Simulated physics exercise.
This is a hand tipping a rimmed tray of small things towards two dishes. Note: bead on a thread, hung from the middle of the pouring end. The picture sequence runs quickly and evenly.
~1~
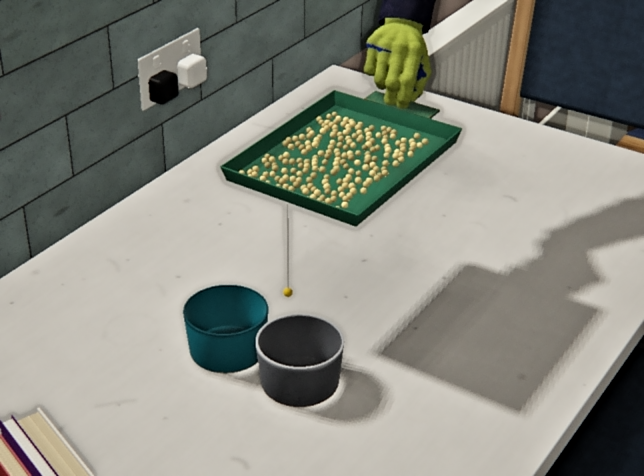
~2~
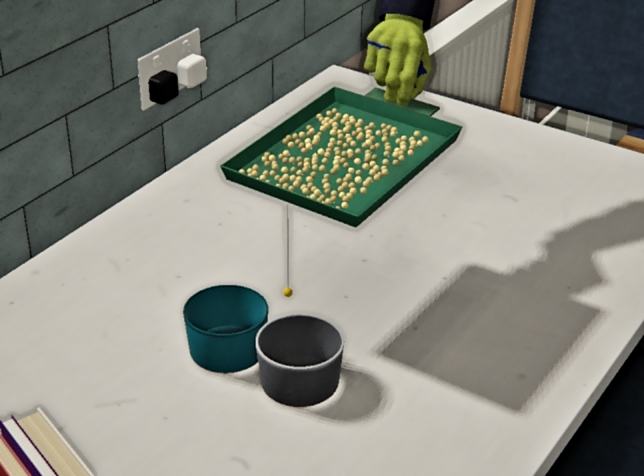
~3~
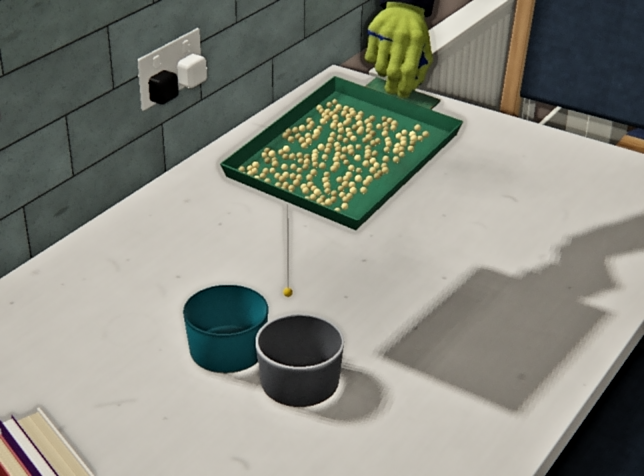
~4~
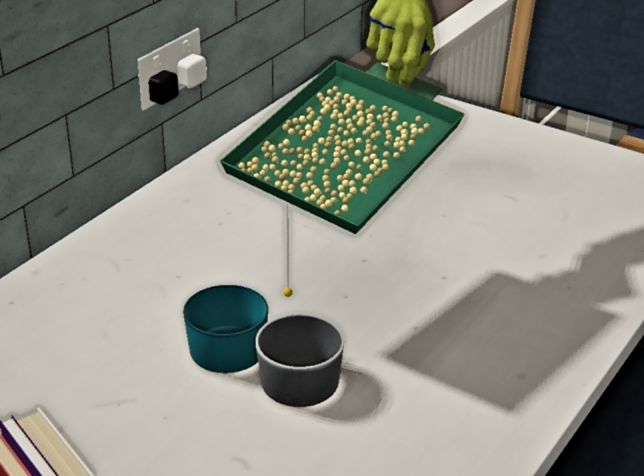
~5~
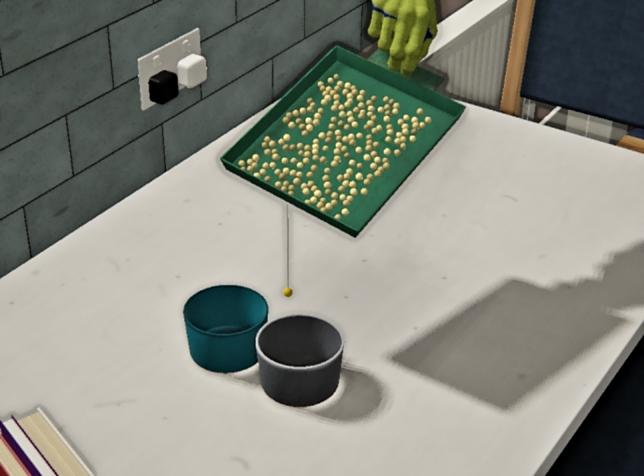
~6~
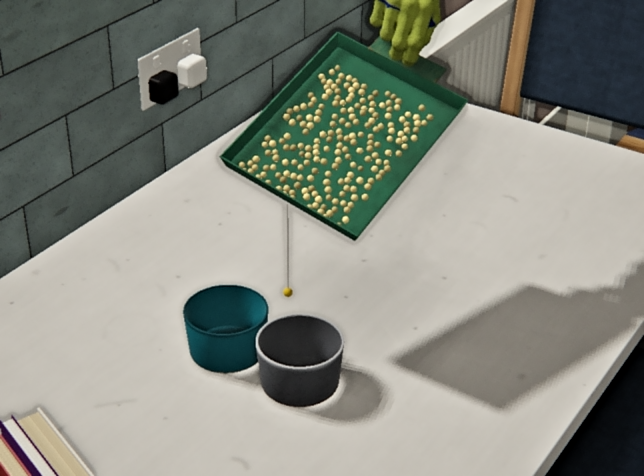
A green tray scattered with small pale beans is held by a green hand above a white tabletop, seen from above at an angle in a room with a grey tiled wall. Below it sit a teal dish and, to its right, a dark grey one, beside a bead on a thread. The hand raises the tray's far end, its near edge slants lower at right, and the camera stays still.
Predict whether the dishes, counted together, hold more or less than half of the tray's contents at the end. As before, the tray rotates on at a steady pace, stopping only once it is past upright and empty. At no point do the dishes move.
Basically it's a mostly lost load, that one.
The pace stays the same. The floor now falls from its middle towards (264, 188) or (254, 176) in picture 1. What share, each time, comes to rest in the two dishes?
Somewhere close to 60 % the first time, 20 % the second.
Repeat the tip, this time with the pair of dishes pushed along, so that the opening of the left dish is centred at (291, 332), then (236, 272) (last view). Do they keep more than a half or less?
Result, first setup: A minority share; second setup: A minority share.
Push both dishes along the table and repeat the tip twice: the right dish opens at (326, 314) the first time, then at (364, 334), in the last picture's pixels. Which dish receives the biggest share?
The dish at right, then the dish at right.
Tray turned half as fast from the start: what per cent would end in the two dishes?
Near 20 in a hundred.
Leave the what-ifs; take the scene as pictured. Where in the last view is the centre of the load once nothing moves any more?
At about (366, 383), give or take.
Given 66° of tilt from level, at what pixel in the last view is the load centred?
The middle of the pieces lands at roughly (346, 224).
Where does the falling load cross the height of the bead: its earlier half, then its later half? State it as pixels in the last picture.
The opening half passes (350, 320), the closing half (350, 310).
Soon after the last picture, tray tipped steeply; most on the tray; a small part in the air.
A little later, tray tipped past a quarter turn; a small part on the tray; a small part in the right dish; about half outside both; about a quarter in the air.
Later still, tray tipped past a quarter turn; a small part in the right dish; most outside both.
By the end, tray tipped past a quarter turn; a small part in the right dish; none in the left dish; most outside both.
